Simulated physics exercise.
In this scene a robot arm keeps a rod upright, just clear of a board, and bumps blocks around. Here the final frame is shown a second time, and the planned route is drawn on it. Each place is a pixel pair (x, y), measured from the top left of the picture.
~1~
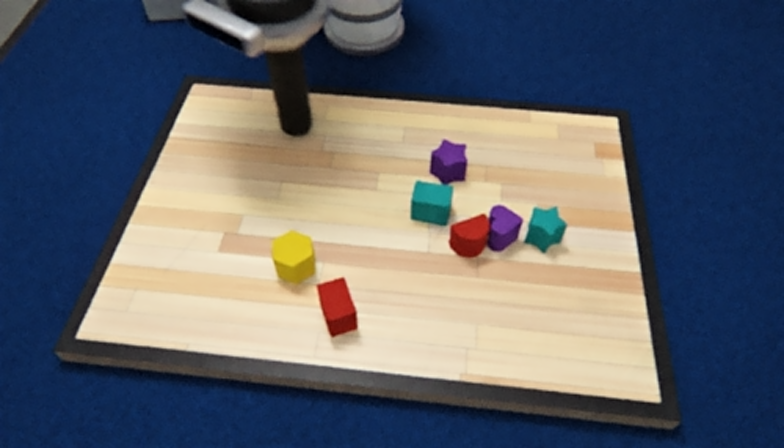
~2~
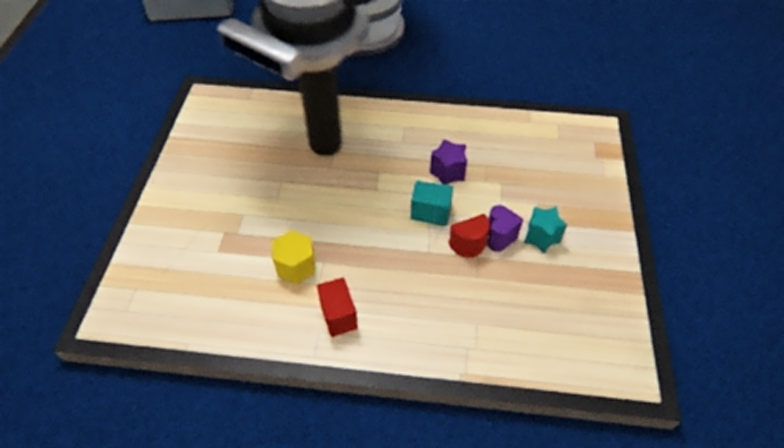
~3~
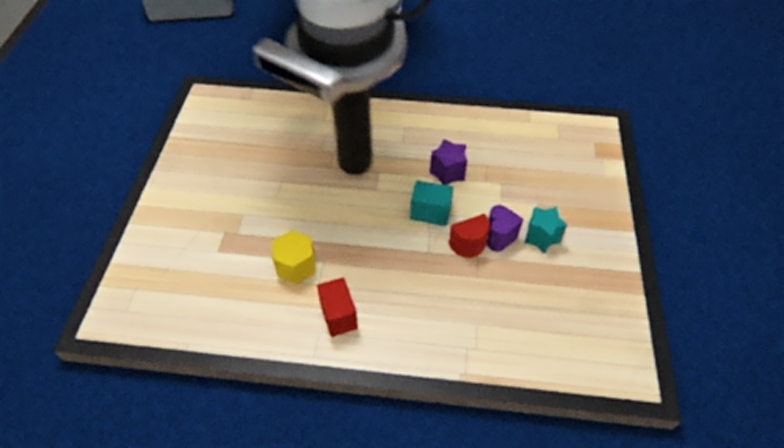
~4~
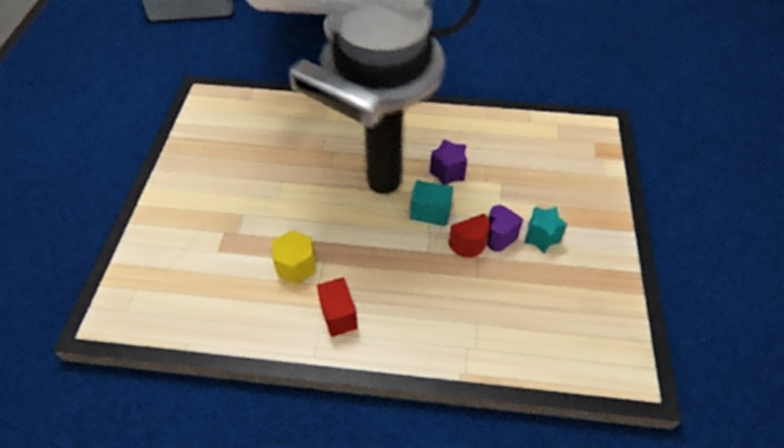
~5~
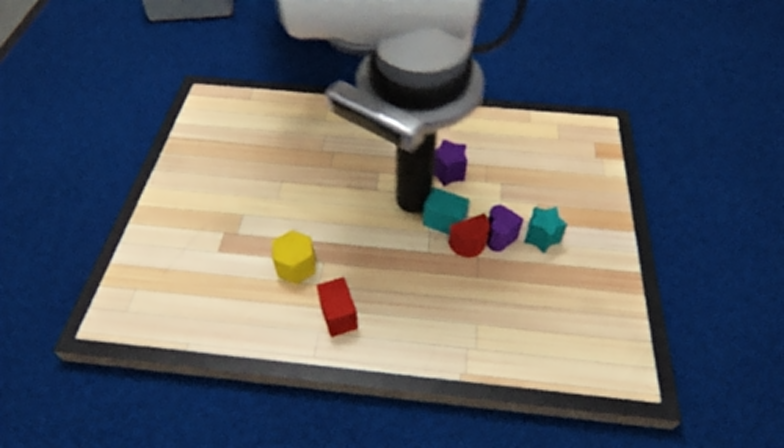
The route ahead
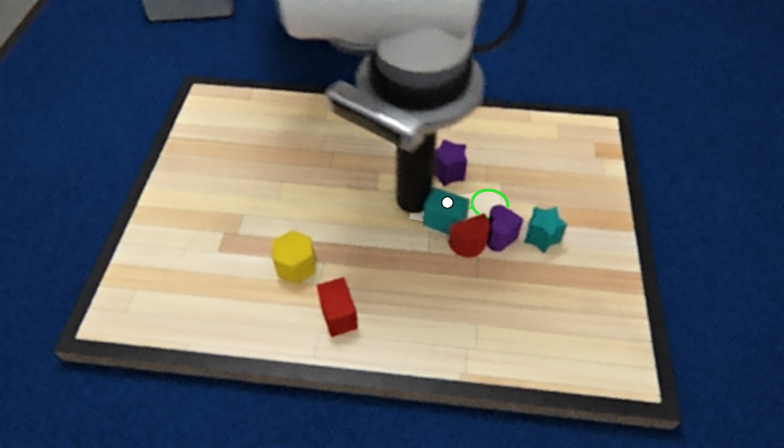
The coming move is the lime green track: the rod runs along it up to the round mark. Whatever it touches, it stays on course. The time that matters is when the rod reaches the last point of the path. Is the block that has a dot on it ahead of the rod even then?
I'd say no.
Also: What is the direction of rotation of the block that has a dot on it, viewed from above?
Overhead view: Clockwise.
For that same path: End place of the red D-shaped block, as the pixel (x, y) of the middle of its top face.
I'd say the red D-shaped block ends with its top centre at (485, 246).
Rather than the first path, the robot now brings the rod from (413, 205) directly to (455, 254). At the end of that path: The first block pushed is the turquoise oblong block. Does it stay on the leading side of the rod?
It holds its place in front.
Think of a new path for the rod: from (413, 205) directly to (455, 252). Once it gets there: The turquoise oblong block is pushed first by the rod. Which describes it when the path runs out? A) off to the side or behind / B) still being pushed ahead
B
Path on the board, from (413, 205) over (439, 209) and (465, 209) to (490, 204); the dot is on the turquoise oblong block.
What follows on the original path. Halfway along, rod (454, 205); turquoise oblong block (478, 217), turned 45° clockwise; red D-shaped block (484, 244); purple heart-shaped block (509, 220), turned 20° anticlockwise.
At the end, rod (491, 199); turquoise oblong block (482, 219), turned 55° clockwise; purple star in place; red D-shaped block (485, 246); purple heart-shaped block (512, 221), turned 20° anticlockwise.
